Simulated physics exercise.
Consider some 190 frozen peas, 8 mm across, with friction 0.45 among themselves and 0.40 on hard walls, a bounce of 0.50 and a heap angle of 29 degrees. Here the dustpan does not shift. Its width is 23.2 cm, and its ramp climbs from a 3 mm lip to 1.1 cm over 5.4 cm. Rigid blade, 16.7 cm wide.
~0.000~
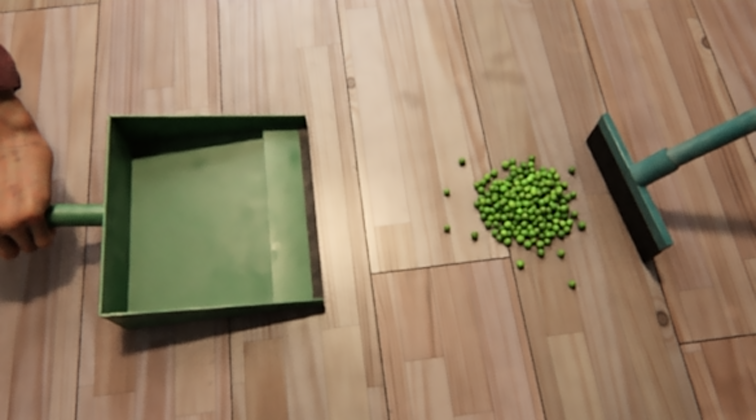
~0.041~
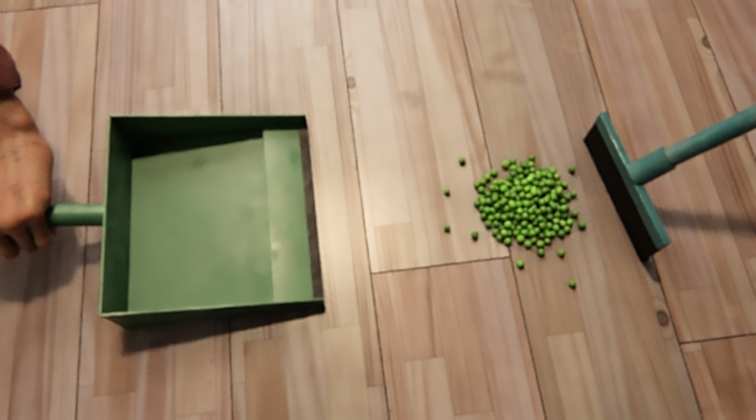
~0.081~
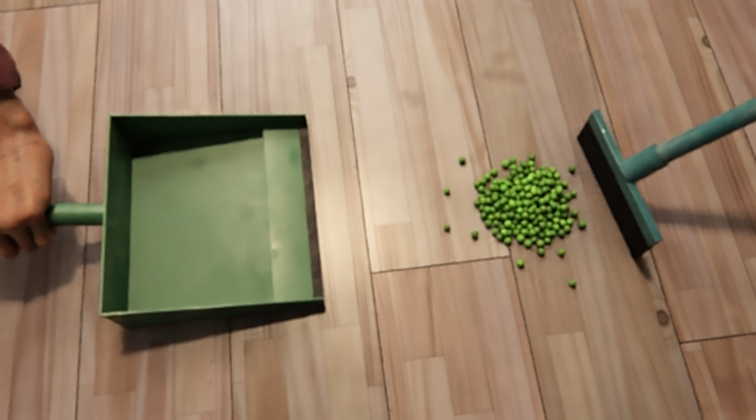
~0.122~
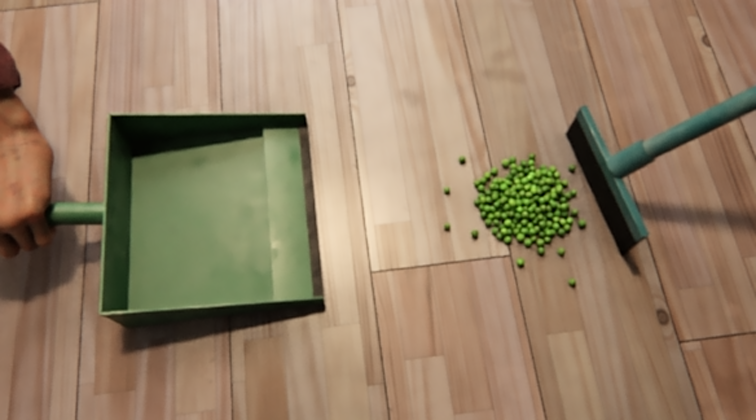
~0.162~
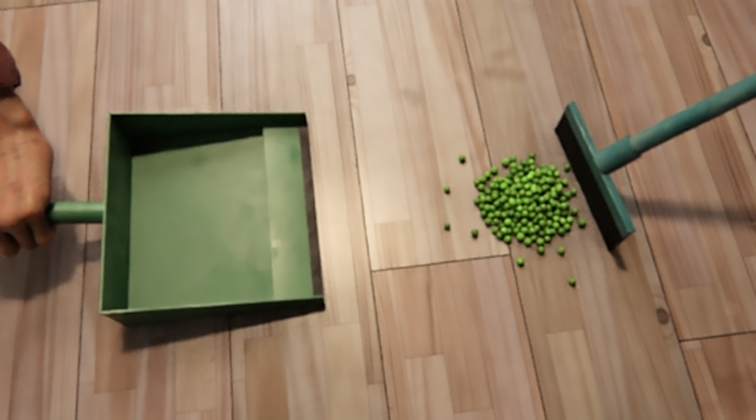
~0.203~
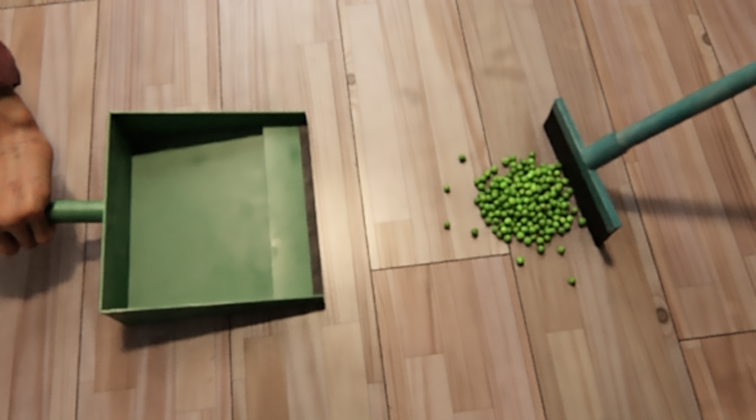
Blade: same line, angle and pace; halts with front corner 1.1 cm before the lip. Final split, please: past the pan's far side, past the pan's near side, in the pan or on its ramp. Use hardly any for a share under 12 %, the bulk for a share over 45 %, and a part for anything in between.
Far side: Hardly any, near side: Hardly any, pan: Hardly any.
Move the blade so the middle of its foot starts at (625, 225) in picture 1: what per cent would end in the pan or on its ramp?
Estimate: ~ 5 %.
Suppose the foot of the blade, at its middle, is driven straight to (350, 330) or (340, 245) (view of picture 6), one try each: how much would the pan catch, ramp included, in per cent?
I'd expect about 10 percent, then about 30 percent.
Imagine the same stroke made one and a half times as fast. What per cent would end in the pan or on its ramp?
In that case roughly 0 percent.
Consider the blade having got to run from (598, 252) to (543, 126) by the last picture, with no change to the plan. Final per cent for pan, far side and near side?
You'd see pan at 30, far at 0 and near at 20.
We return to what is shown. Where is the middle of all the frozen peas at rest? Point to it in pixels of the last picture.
Somewhere near (410, 214) in the last picture.
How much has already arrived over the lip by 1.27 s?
Over the lip: Approx. 0 %.
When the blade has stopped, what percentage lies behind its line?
About 65 per cent.
After 0.62 s, middle of the blade 17 cm from the lip; 0 % over the lip, far side 0 %, near side 0 %.
After 0.89 s, middle of the blade 8 cm from the lip; 0 % over the lip, far side 5 %, near side 0 %.
After 1.27 s, middle of the blade 2 cm from the lip; 0 % over the lip, far side 5 %, near side 0 %.
In the end, at 1.6 s, far side 5 %, near side 0 %, pan 0 %, in front of the lip or behind the blade 95 %.
